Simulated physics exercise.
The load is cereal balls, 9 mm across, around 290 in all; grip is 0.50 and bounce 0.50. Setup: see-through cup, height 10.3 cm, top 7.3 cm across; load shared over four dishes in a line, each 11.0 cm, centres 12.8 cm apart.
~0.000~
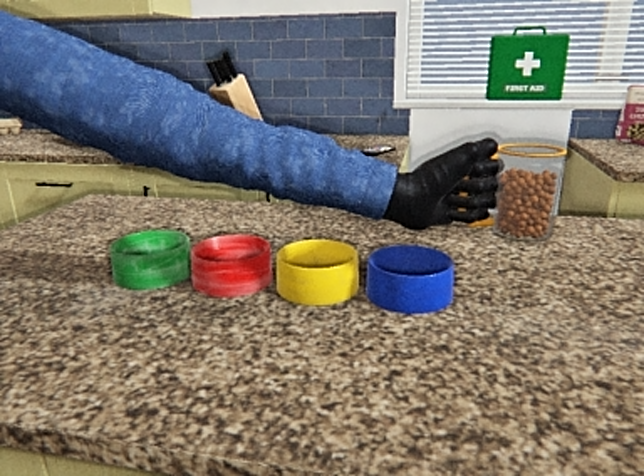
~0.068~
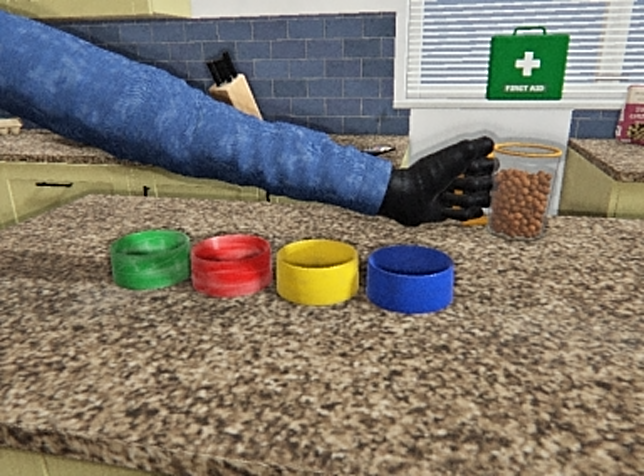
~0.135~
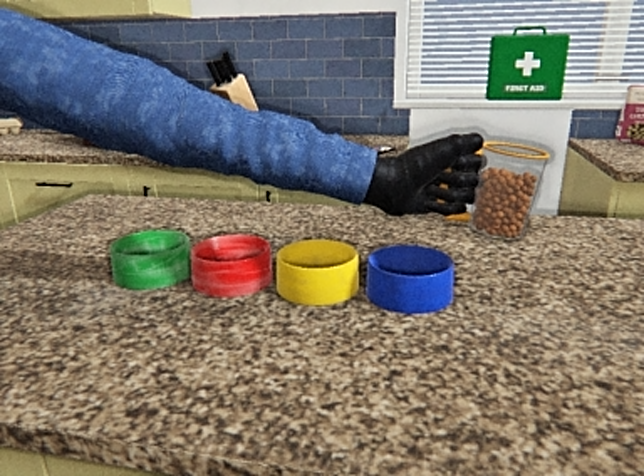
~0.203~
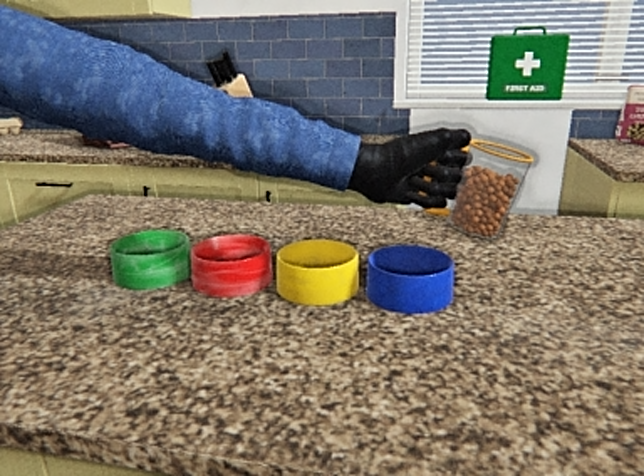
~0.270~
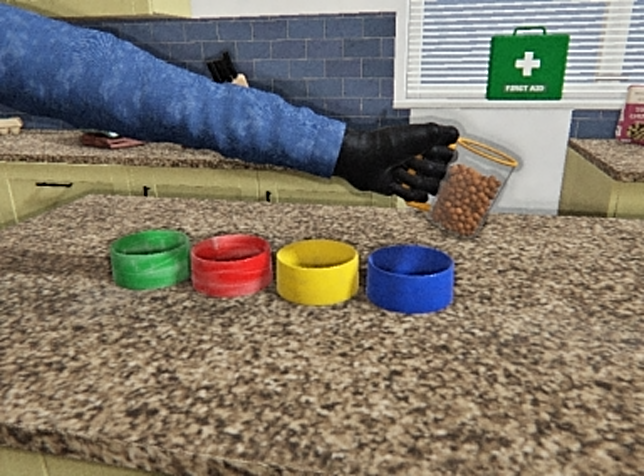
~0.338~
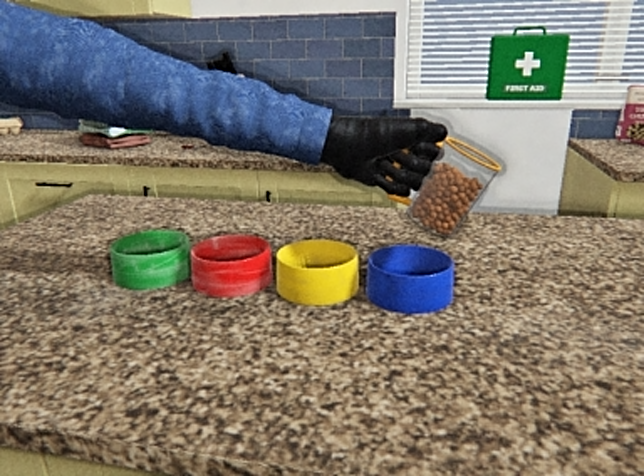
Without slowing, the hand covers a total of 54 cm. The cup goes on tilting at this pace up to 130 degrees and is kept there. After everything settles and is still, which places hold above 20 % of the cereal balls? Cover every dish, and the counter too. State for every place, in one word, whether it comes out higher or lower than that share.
Red dish: Higher, blue dish: Lower, green dish: Lower, yellow dish: Lower, counter: Lower.
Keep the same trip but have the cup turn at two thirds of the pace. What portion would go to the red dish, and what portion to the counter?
Shares - red: 0, counter: 0.
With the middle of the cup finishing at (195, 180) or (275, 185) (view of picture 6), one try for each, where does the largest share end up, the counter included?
First try: Red; second try: Yellow.
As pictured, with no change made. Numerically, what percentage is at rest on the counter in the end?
I'd put it near 15 per cent.
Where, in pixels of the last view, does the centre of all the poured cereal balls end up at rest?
(233, 269).
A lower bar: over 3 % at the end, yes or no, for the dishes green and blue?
Green: False, blue: False.
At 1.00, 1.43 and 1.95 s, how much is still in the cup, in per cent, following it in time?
It goes roughly like this: 100, 30, 0 per cent.
After 1.00 s, tilt 92 degrees; cup holds 100 %.
Then, at 1.43 s, tilt 130 degrees; cup holds 30 %, red 55 %, yellow 10 %.
After 1.95 s, tilt 130 degrees; cup holds 0 %, red 80 %, yellow 10 %.
At rest (2.2 s), red 80 %, blue 0 %, green 0 %, yellow 10 %, counter 15 %.
